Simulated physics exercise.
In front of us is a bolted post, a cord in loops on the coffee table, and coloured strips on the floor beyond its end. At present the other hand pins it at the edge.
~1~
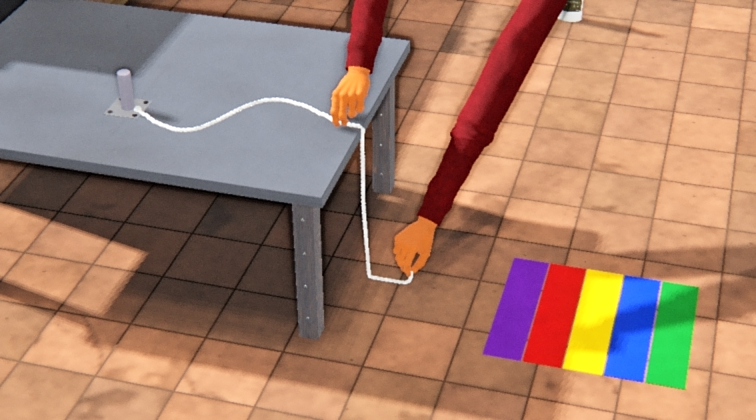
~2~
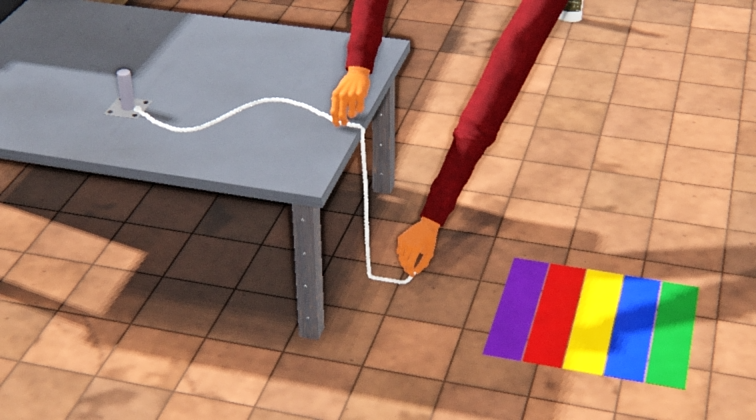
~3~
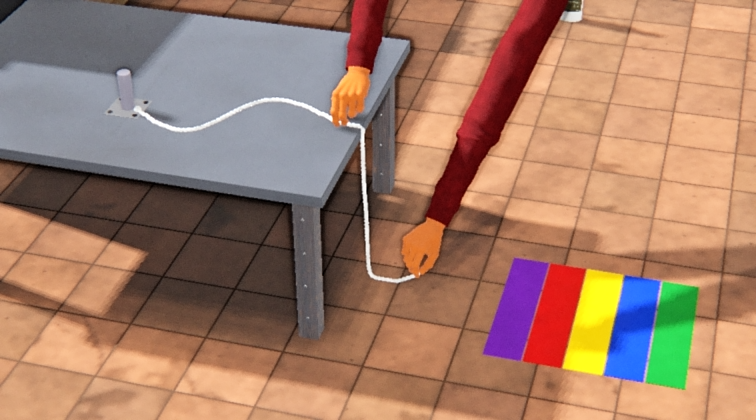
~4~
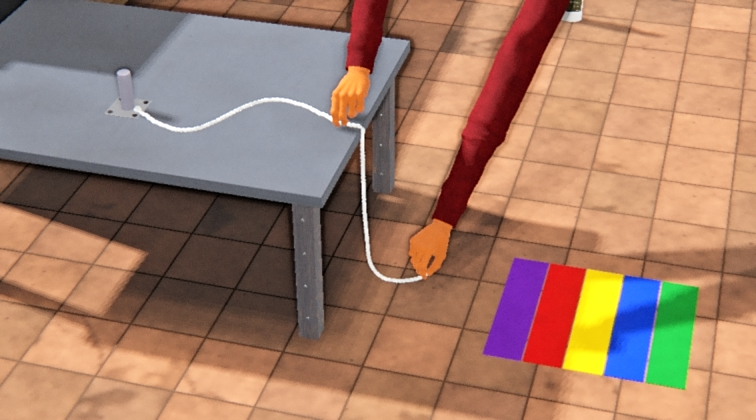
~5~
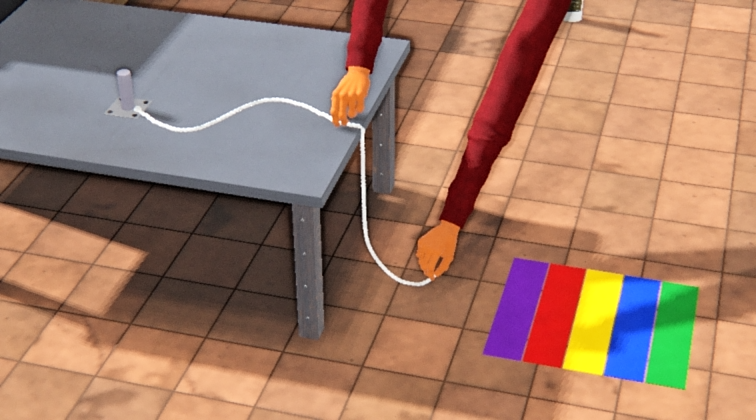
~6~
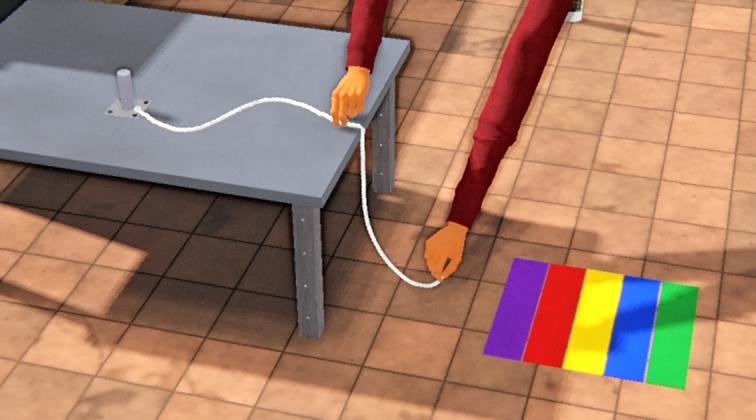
A hand slowly draws the cord's end rightward while another pins it at the table edge.
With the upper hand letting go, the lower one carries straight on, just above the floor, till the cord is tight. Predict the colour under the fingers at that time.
The yellow one.
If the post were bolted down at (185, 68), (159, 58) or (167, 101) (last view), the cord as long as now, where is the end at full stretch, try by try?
(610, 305), (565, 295) and (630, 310).
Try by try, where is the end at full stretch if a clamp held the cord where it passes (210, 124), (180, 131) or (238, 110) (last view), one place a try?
Per try (px, approx.): (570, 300), (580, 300), (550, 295).
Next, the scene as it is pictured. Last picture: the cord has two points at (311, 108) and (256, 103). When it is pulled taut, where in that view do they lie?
They go to (351, 127) and to (290, 122).
A little later, end near (516, 289); over purple.
Next, end near (564, 297); over red.
When it is tight, end near (592, 302); over yellow. The yellow one.
